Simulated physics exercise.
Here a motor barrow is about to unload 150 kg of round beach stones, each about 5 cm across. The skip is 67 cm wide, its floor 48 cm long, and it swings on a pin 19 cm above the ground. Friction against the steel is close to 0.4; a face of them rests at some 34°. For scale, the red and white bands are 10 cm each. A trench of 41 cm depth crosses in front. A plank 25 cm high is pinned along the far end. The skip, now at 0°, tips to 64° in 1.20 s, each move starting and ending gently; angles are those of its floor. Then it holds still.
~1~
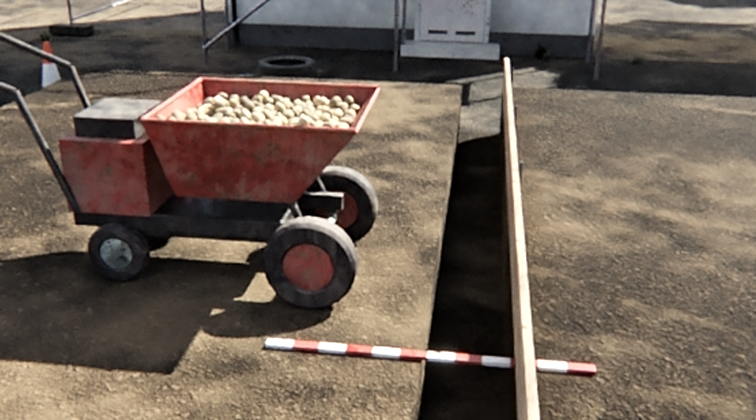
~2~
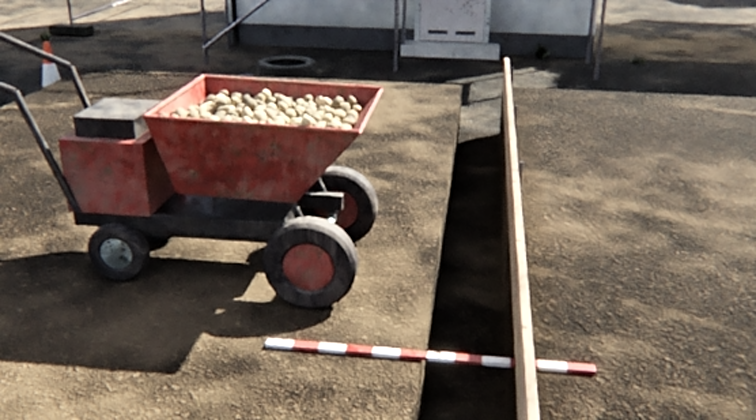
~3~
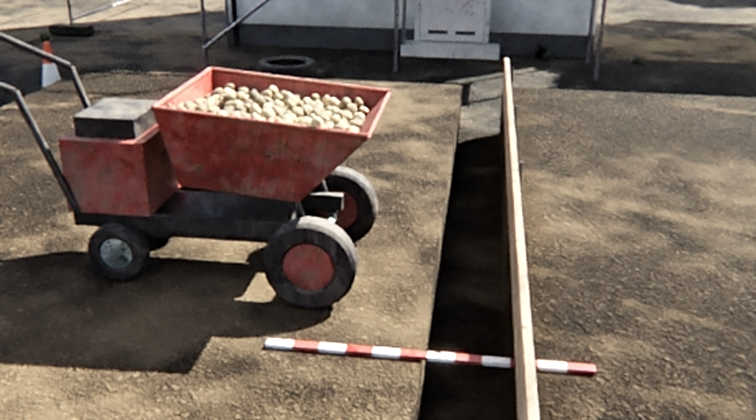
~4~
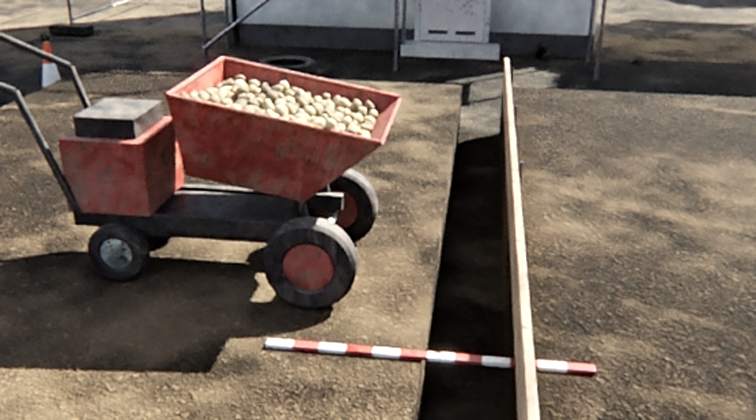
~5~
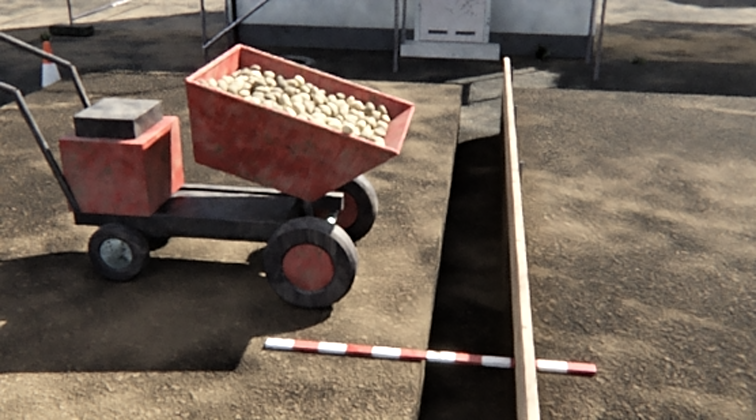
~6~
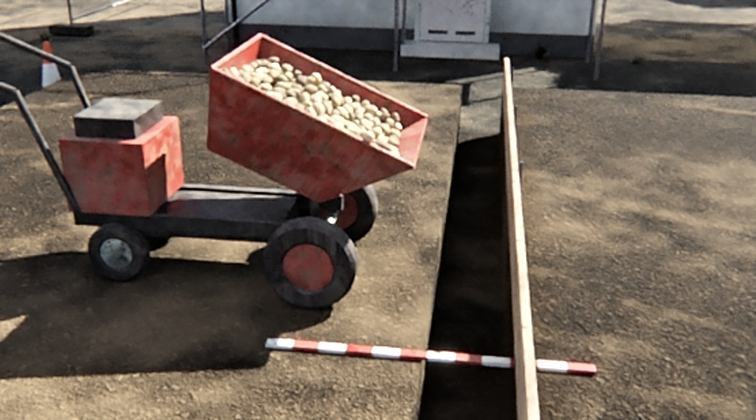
At first, a red motor barrow heaped with pale, rounded stones stands with its skip level, left of a dark trench edged by an upright plank. Slowly, then more quickly, the back of the skip rises and its front lip swings right and down, leaving it steeply tilted with the stones still inside.
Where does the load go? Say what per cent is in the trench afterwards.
Some 90 per cent of it.
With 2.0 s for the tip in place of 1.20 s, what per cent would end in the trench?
It would be near 95 per cent.
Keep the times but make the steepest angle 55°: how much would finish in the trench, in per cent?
It would be near 60 per cent.
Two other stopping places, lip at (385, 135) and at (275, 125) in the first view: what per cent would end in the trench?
Near 55 per cent from the first place, 90 from the second.
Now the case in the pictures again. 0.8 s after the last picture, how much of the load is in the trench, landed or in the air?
About 30 per cent by then.
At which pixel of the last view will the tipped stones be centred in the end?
Their middle is at about (478, 343).
Then, 0.4 s after the last picture the floor is at 54°, 100 % in the skip; the foremost stones are at (453, 202).
Then, 0.8 s after the last picture the floor is at 64°, 68 % in the skip, 29 % in the trench, 3 % past the trench; the foremost stones are at (549, 251).
Then, 1.1 s after the last picture the floor is at 64°, 35 % in the skip, 56 % in the trench, 10 % past the trench; the foremost stones are at (673, 314).
Then, 3.1 s after the last picture the floor is at 64°, 0 % in the skip, 90 % in the trench, 10 % past the trench; the foremost stones are past the picture's edge.
